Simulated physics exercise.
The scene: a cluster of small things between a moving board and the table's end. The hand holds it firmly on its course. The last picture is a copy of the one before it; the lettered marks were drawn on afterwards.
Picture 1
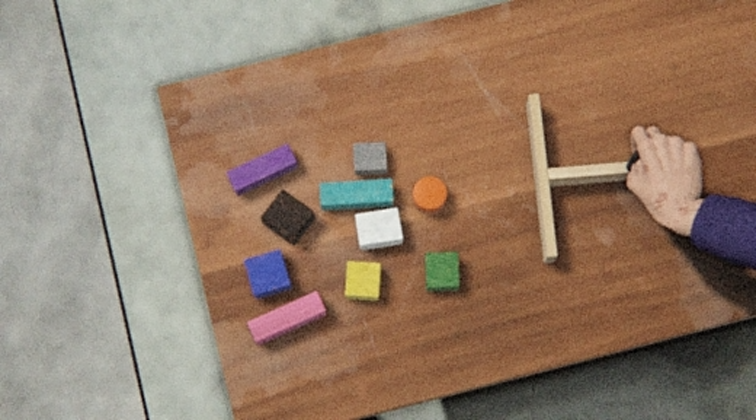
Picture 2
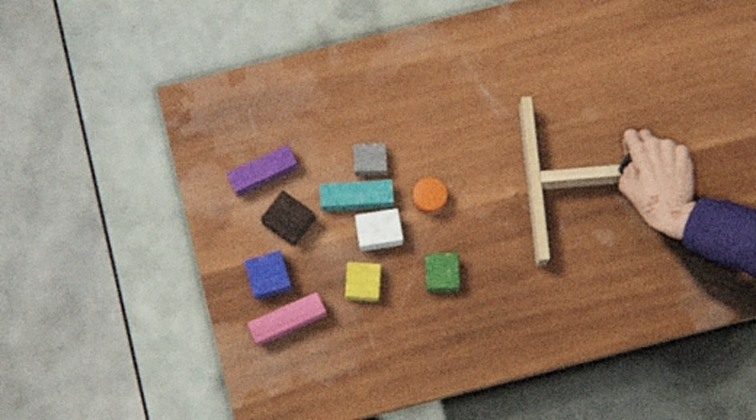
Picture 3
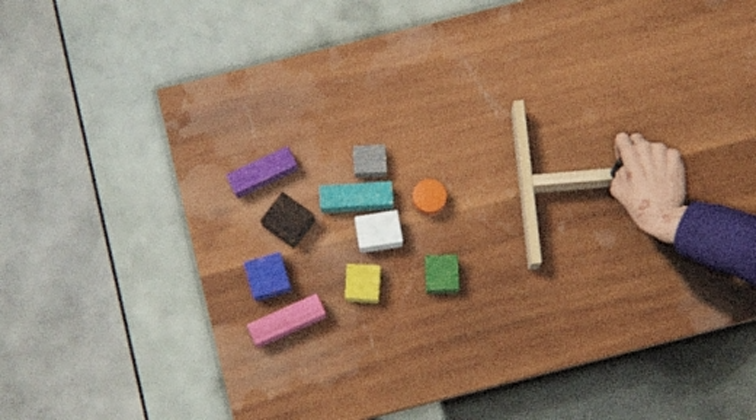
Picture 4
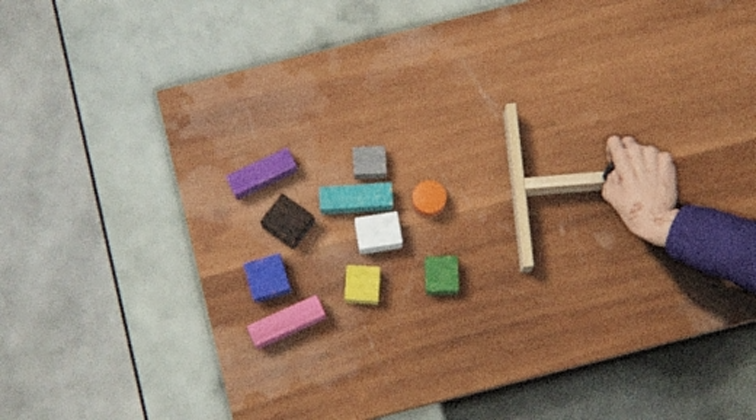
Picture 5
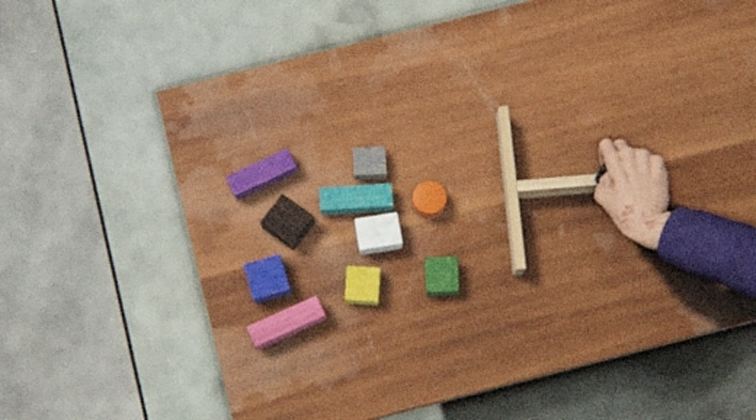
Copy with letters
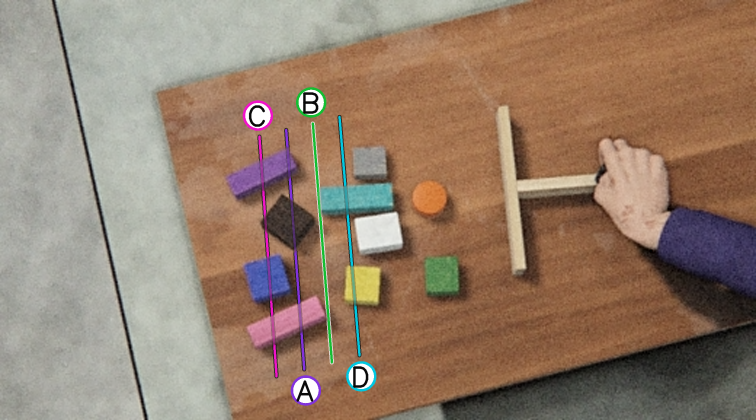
The clip opens on a wooden tabletop with a cluster of small coloured blocks, bars and an orange round piece at left, and a hand gripping a T-shaped wooden board at right. The hand then slides the board slowly leftward, narrowing the gap, while the small things stay in place, untouched.
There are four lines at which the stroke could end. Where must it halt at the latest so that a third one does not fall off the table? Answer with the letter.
Stop at C.
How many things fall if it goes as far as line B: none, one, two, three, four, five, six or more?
The count is none.
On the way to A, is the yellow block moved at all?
By then, yes.
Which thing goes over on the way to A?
It is the pink stick.
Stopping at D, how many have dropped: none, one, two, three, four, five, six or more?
By then, none.
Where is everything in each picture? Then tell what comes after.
Turquoise bar (356, 195); purple bar (263, 170); blue block (268, 274), in the first picture.
Board (536, 177); yellow block (363, 282), in the second picture.
Board (527, 181); pink stick (287, 321), in the third picture.
Board (520, 184); orange tin (429, 200), in the fourth picture.
Board (512, 187); green block (442, 276); turquoise bar (356, 200); purple bar (262, 175), in the fifth picture.
On the marked copy, A at (295, 248); B at (322, 241); C at (268, 255); D at (349, 234).
With C. Early on, board (426, 208); green block (411, 284); turquoise bar (349, 199).
Further on, board (339, 230); pink stick (242, 341); blue block (254, 279).
At the end, board (270, 247); pink stick over the edge; blue block over the edge; two fallen.
As for the rest, A is within the limit but short; B is within the limit but short; D is within the limit but short.
